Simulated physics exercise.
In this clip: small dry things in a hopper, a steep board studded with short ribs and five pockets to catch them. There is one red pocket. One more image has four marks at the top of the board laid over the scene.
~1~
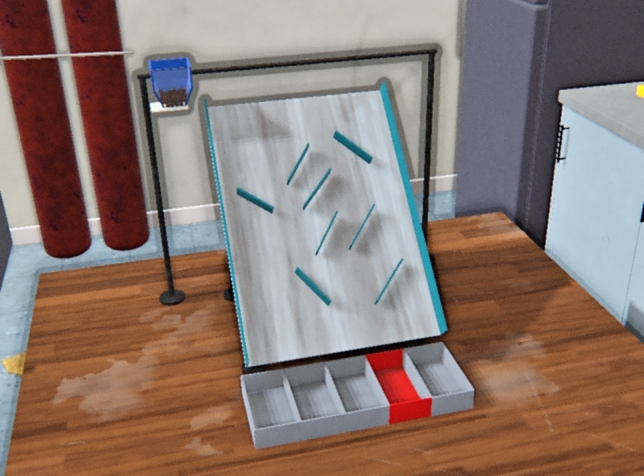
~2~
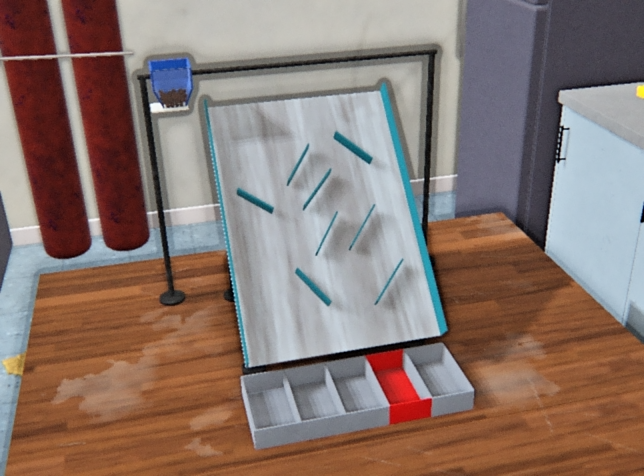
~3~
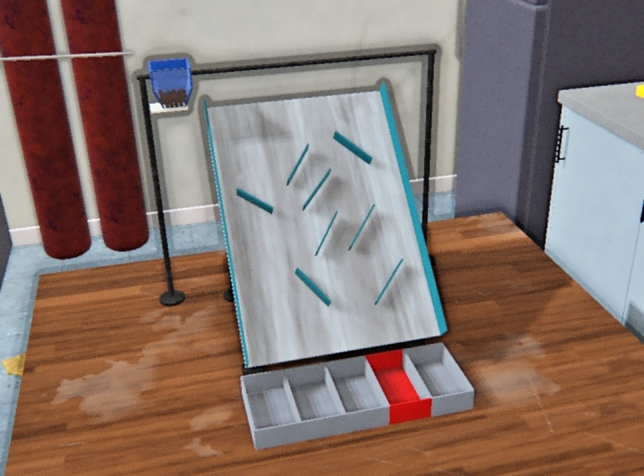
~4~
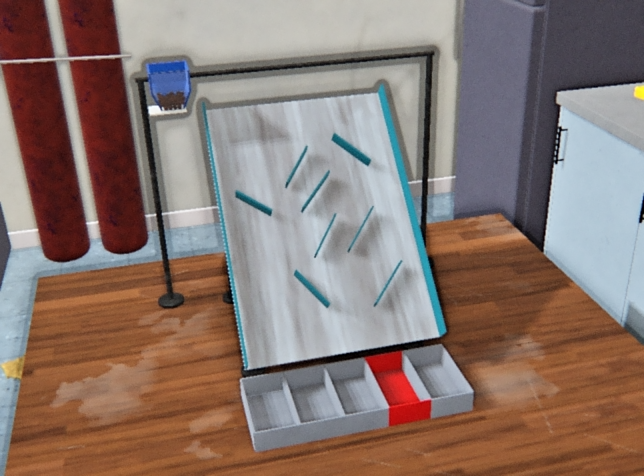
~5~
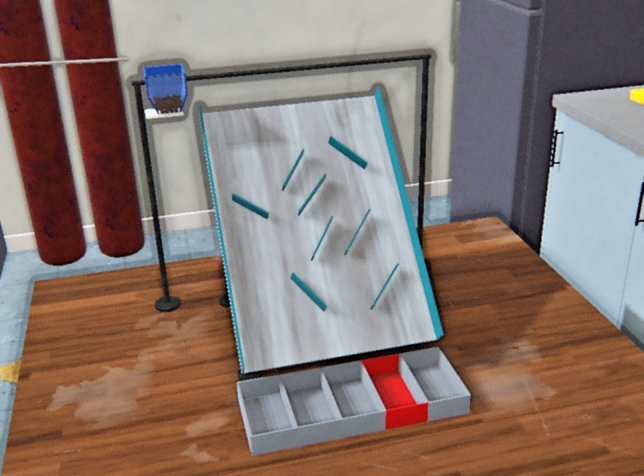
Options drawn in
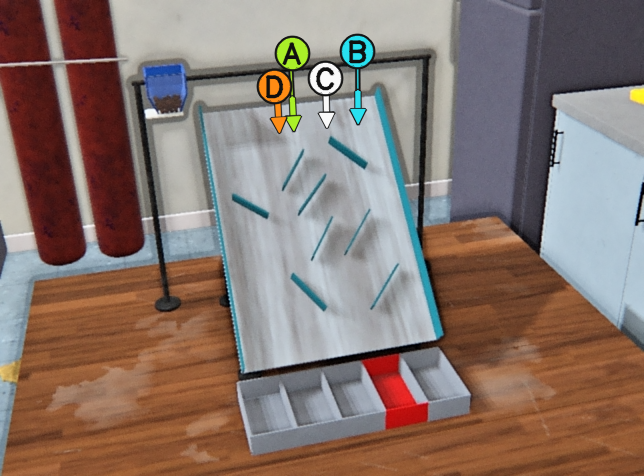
A tall grey-white board with teal edges and short teal ribs leans back on a wooden floor in a room, seen from the front and slightly above. A blue hopper of small dark pieces hangs from a black frame at upper left, and a grey tray of five pockets, the fourth red, sits below. Nothing in the scene moves, while the view shifts very slightly near the end.
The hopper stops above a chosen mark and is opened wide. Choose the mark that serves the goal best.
Best: D.
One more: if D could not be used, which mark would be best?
It is A.
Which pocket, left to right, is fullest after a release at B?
The fifth from the left.
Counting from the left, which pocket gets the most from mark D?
The fourth from the left.
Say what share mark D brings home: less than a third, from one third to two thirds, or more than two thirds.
Mark D gives from one third to two thirds.
On the marked copy, mark A meets the board at (293, 125); mark B meets the board at (358, 118); mark C meets the board at (326, 122); mark D meets the board at (279, 127).
Choosing A, close to a third in the red pocket, close to half in other pockets, close to a quarter outside the box.
Choosing B, only a few in the red pocket, the bulk in other pockets, close to a quarter outside the box.
Choosing C, a small share in the red pocket, close to two thirds in other pockets, close to a quarter outside the box.
Choosing D, close to half in the red pocket, close to a third in other pockets, a small share outside the box.
